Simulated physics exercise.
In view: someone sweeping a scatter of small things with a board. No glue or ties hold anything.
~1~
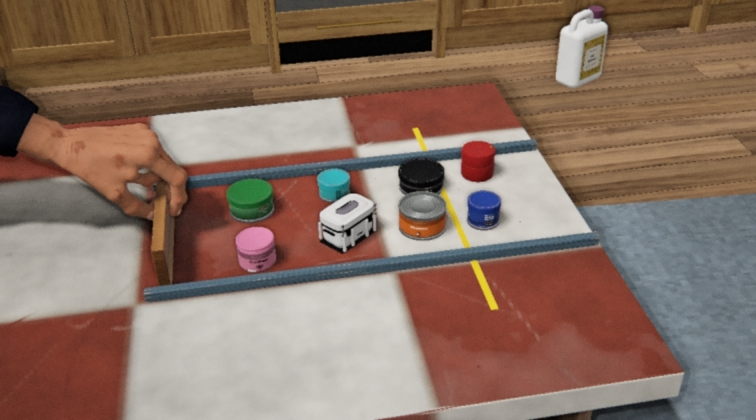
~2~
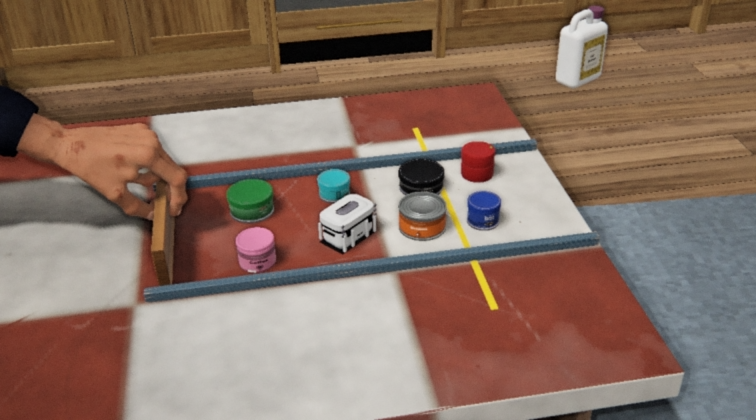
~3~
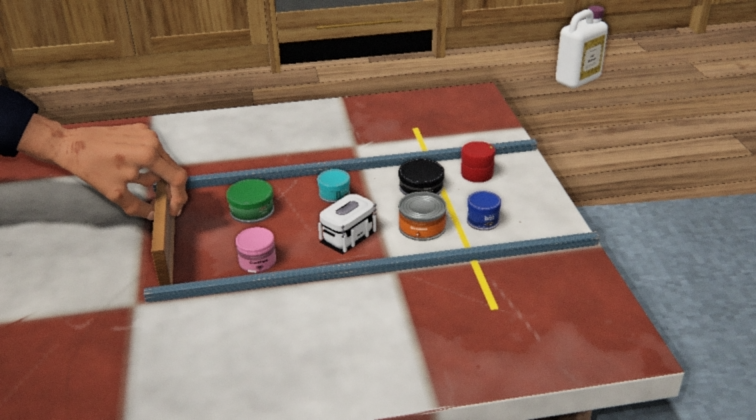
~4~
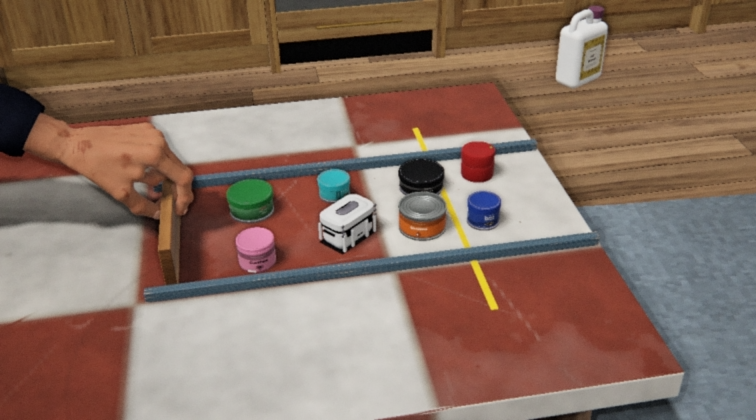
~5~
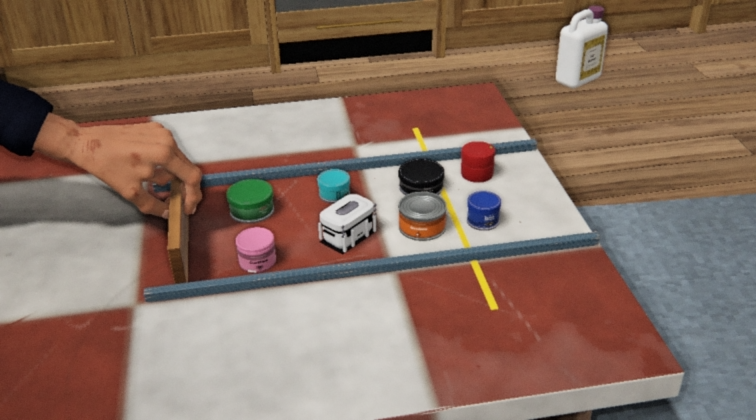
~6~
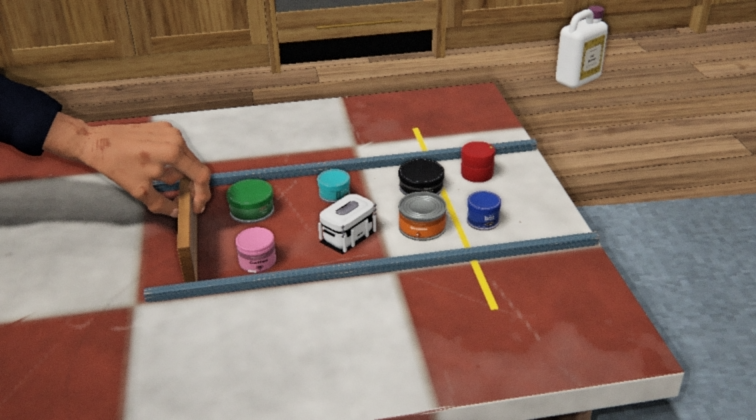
A hand holding a wooden board on a checkered table, then sliding it slightly right toward colourful pots and a white case.
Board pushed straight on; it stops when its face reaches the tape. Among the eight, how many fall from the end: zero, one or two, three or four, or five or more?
Falling from the end: Zero.
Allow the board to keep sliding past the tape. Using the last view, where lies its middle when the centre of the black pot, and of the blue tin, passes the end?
The middle is at (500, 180) when it's the black pot, and at (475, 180) when it's the blue tin.
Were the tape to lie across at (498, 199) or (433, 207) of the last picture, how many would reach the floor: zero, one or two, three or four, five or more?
Result per position - first: One to two, second: Not one.
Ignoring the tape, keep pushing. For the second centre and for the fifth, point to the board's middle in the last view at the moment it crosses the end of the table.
About (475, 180), then (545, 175).
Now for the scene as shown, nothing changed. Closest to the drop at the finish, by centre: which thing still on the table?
It's the red lid.
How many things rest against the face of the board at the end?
4.
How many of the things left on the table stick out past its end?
Tally: 0.
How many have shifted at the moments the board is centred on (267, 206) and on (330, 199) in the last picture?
The number moved is 2 and then 4.
Soon after, none off yet; red lid at rest near (478, 162); blue tin at rest near (484, 211); black pot at rest near (421, 179).
In the end, the number that fall off is zero.
